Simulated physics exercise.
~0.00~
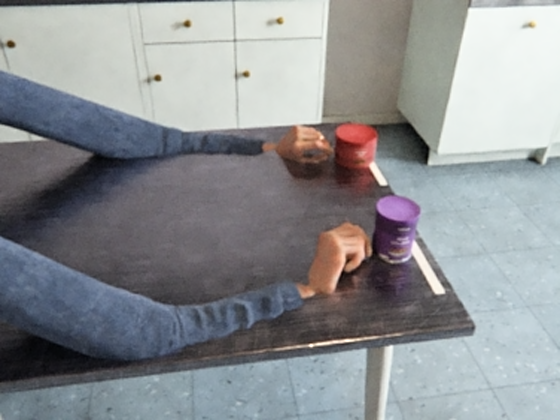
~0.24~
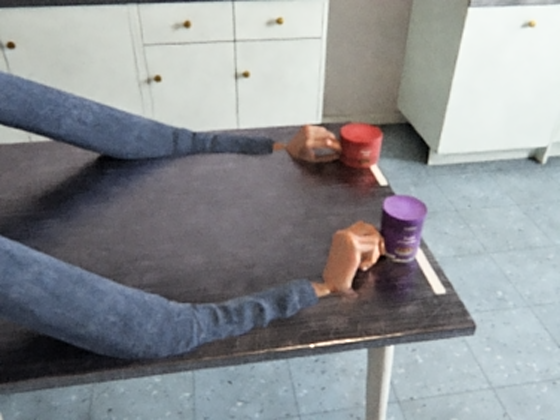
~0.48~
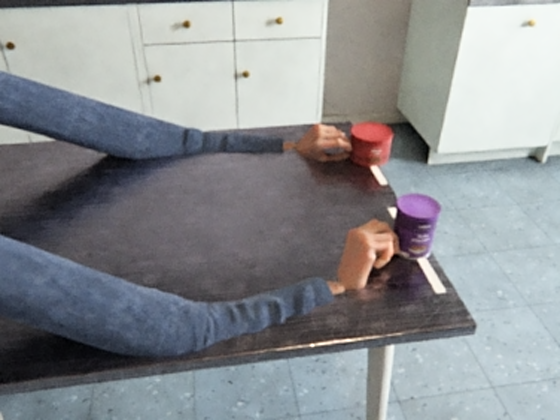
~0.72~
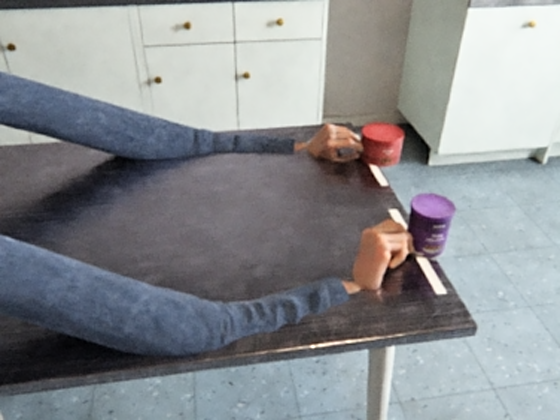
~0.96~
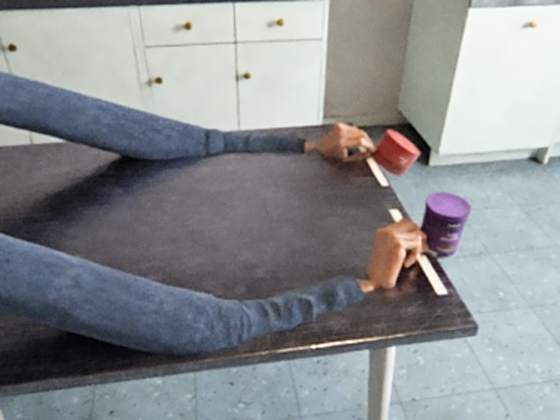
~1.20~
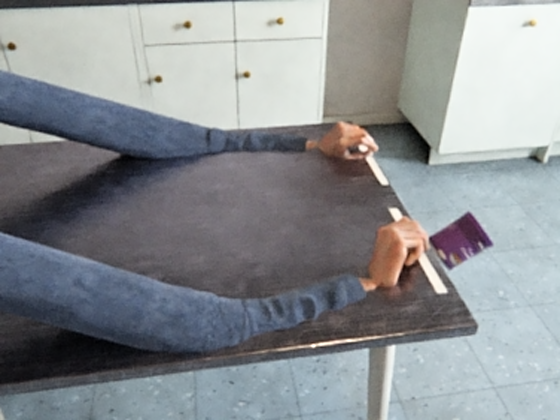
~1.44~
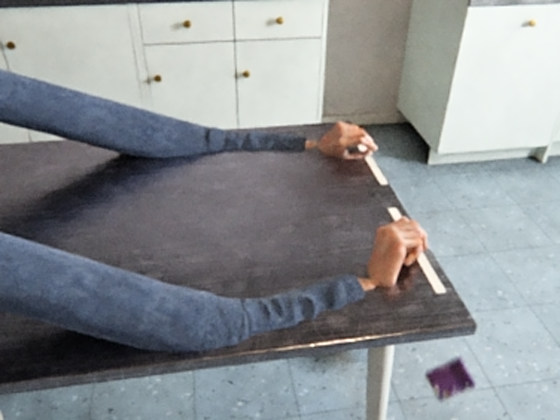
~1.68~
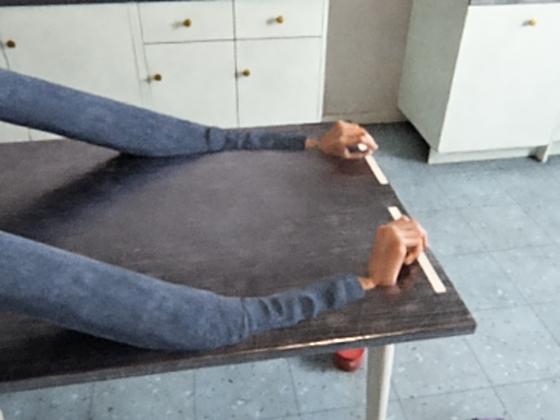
On a dark kitchen table, two hands push a red tub and purple pot off the edge.
